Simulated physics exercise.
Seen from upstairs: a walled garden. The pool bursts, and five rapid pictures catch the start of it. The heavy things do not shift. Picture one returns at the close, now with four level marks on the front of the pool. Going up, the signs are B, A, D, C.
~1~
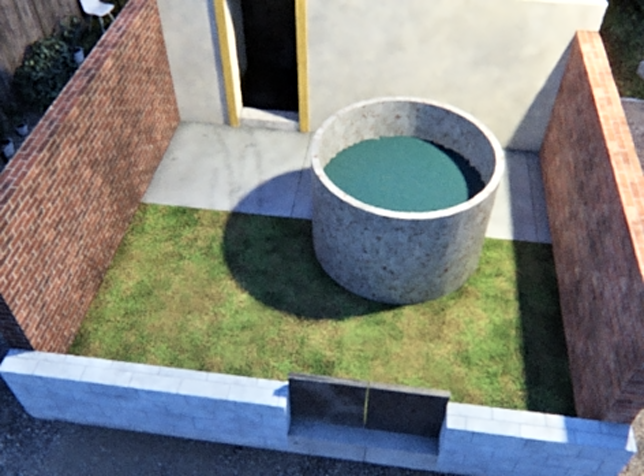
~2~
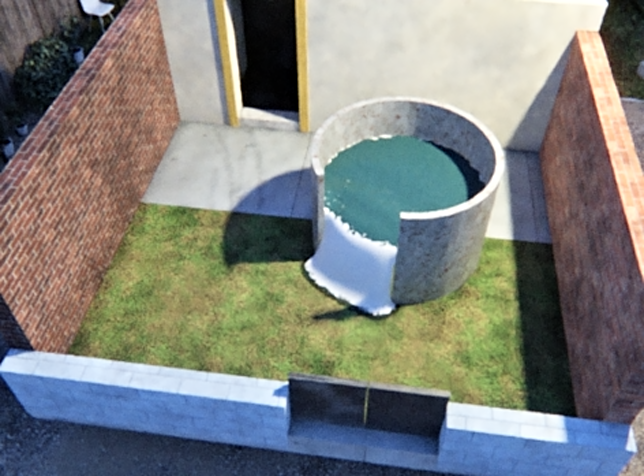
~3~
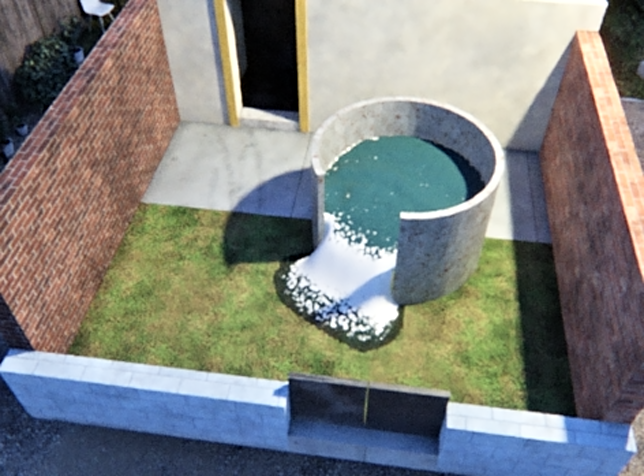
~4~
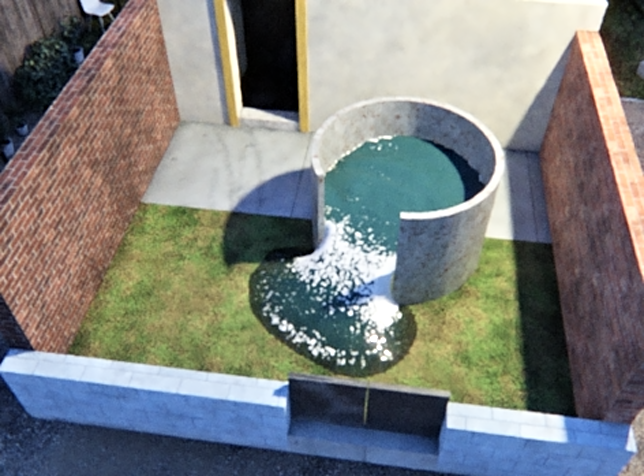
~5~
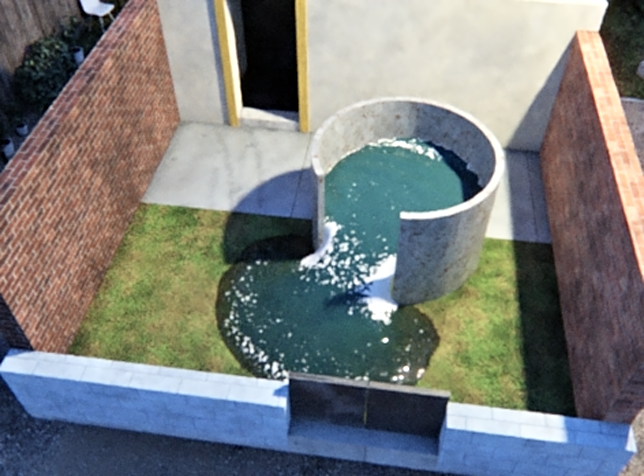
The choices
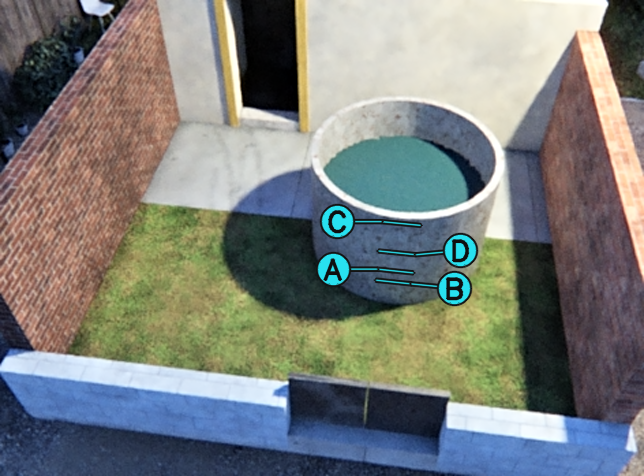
In this clip, a section of a round stone pool's wall is suddenly gone in a walled garden, and foamy water pours through the gap onto the grass, spreading into a wide dark green puddle near the front gate.
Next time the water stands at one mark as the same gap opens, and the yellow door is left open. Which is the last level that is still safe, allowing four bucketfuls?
D is the one.
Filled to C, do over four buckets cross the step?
Yes, it does.
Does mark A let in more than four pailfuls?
No.
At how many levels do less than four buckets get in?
Three.
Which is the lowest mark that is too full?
The answer is C.
On the marked copy, A at (395, 270); B at (393, 282); C at (400, 223); D at (397, 252); from the bottom up B, A, D, C.
Choosing A, nothing gets over.
Choosing B, nothing gets over.
Choosing C, about 11 bucketfuls get in.
Choosing D, a splash gets over, under a bucket.
